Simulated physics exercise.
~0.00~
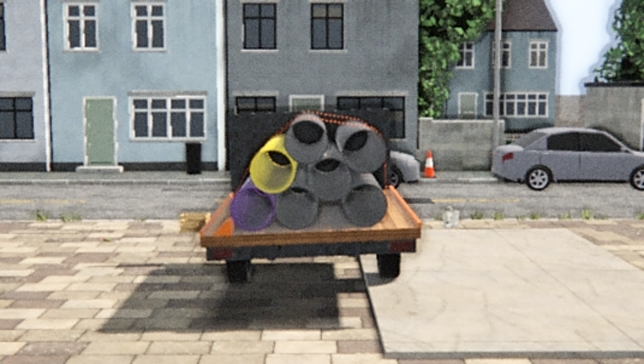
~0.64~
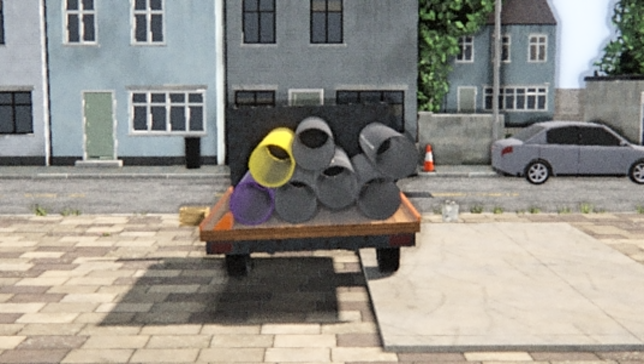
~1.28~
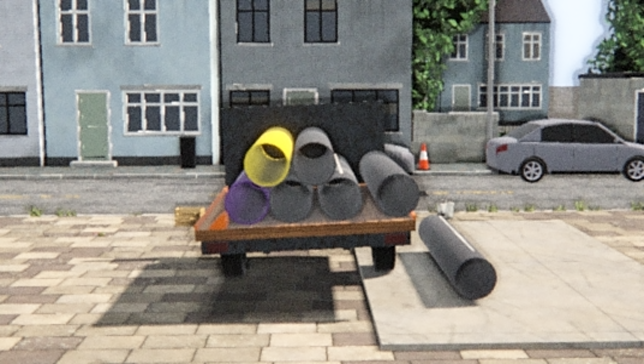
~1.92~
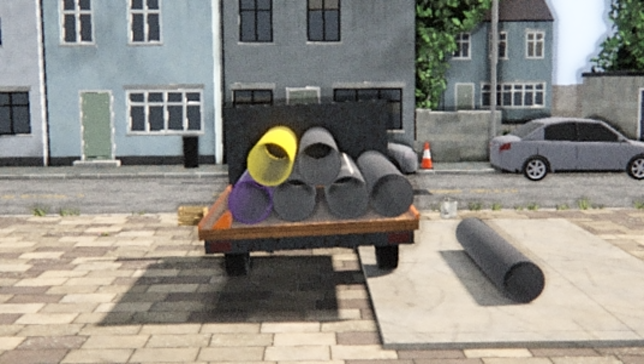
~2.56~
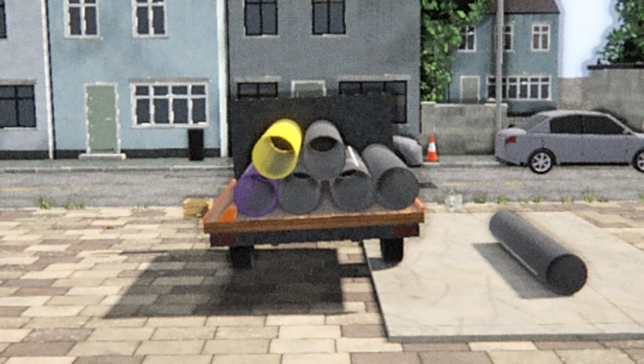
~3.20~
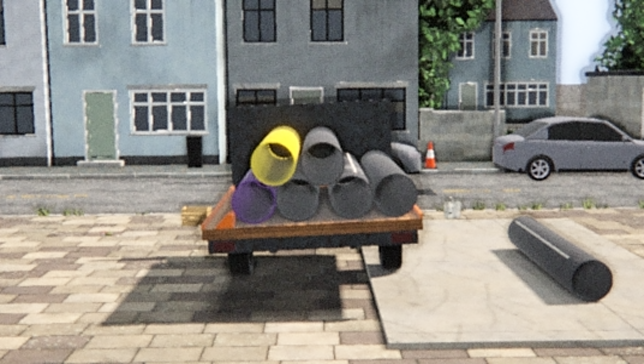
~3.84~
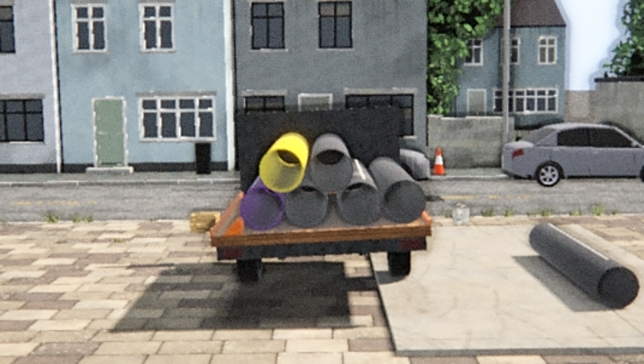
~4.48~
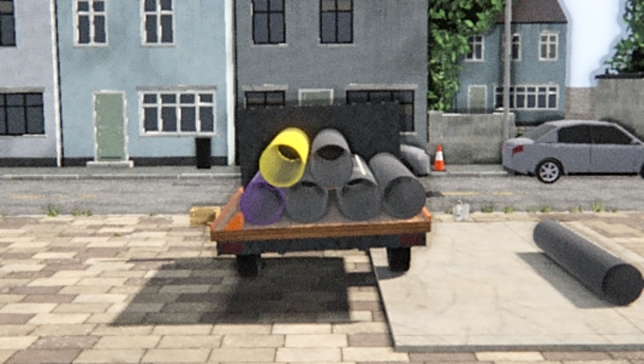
We see the back of a trailer stacked with pipes, one purple and one yellow among the grey. The pile shifts, and a grey pipe drops off the right side and rolls a short way across the pale slab, while the purple and yellow pipes stay aboard.
